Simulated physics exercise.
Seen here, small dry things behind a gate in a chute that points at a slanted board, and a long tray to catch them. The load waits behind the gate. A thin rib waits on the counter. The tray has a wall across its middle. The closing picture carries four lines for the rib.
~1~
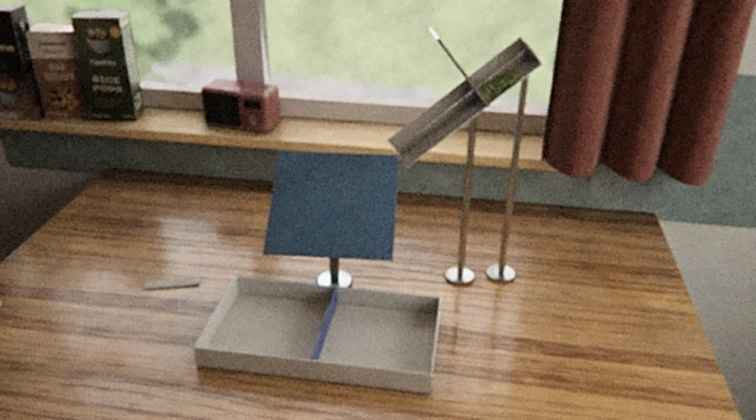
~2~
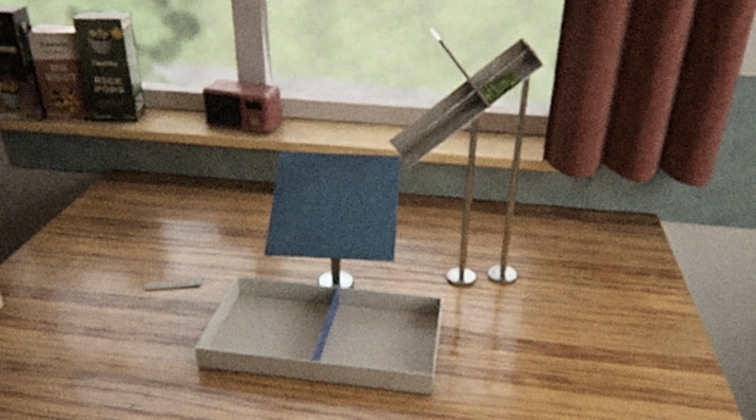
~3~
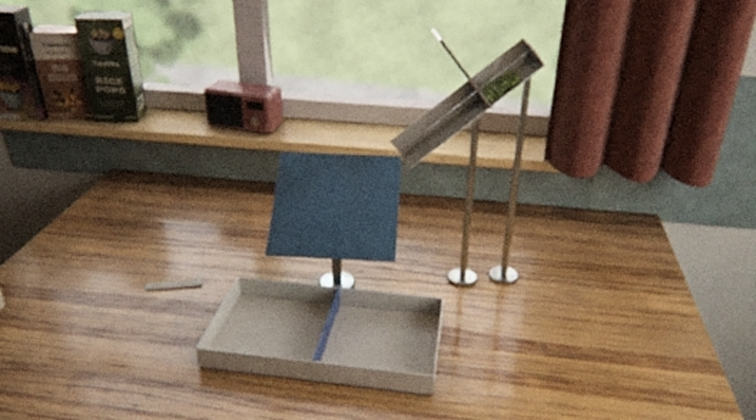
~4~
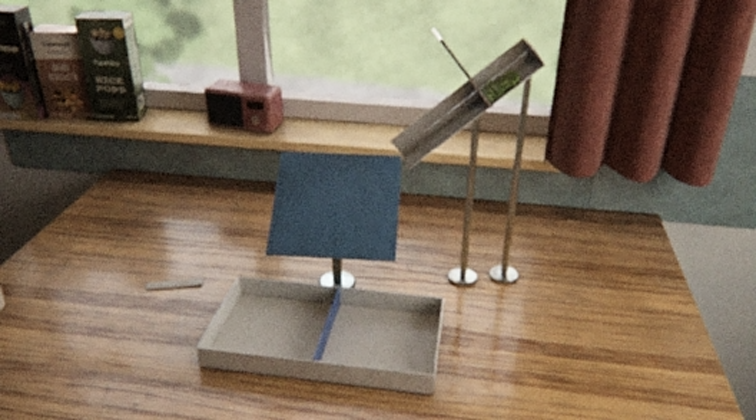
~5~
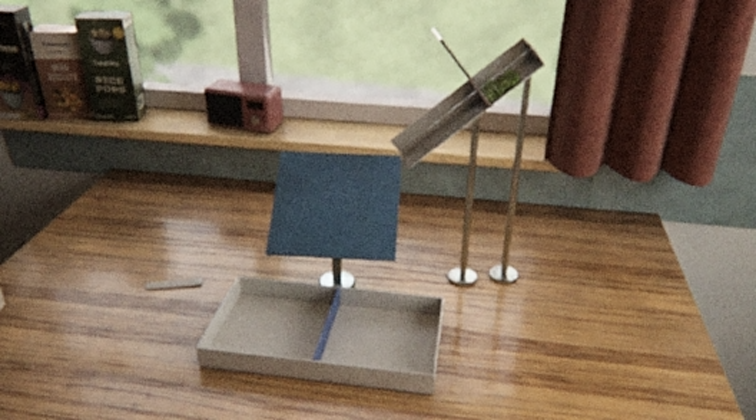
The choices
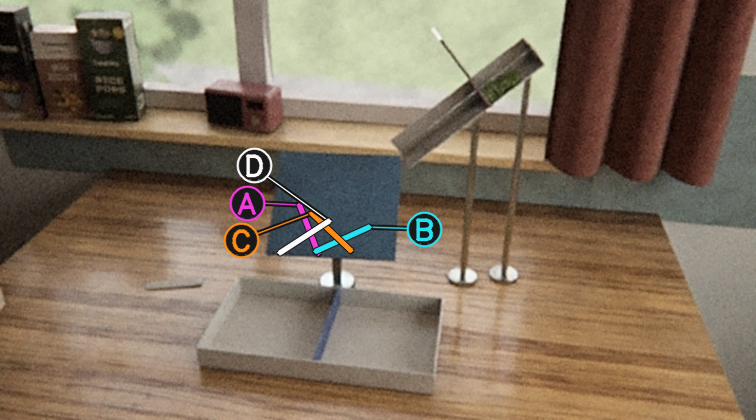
In the video, small green bits sit in a raised, slanted chute above a tilted blue board and a divided tray on a wooden table; nothing appears to move apart from a very slight shift of the view.
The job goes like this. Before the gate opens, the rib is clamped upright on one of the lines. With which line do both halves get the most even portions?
Line A.
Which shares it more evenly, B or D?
Line D.
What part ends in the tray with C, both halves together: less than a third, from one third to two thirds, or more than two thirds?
It is more than two thirds.
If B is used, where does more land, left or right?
The left half.
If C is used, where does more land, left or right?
The right half.
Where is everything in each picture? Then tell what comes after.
Load behind the gate at (491, 89), dried peas; lip of the chute at (403, 162), sloping fairly steeply, in the first picture.
Middle of the board at (335, 203), tilted fairly steeply; middle of its low edge at (329, 257); of its high edge at (340, 153), in the second picture.
Front corners of the tray at (197, 348) and (434, 375); front end of its middle wall at (313, 361), in the third picture.
Middle of the load at (494, 89); lip at (406, 162), in the fourth picture.
Middle of the load at (494, 89); lip at (405, 162), in the fifth picture.
On the marked copy, line A from (299, 205) to (318, 253); line B from (369, 227) to (315, 251); line C from (311, 213) to (350, 250); line D from (328, 221) to (279, 252).
Choosing A, of what is caught, about a third in the left half, about two thirds in the right.
Choosing B, of what is caught, all in the left half, none in the right.
Choosing C, of what is caught, a small part in the left half, nearly all in the right.
Choosing D, of what is caught, most in the left half, about a quarter in the right.
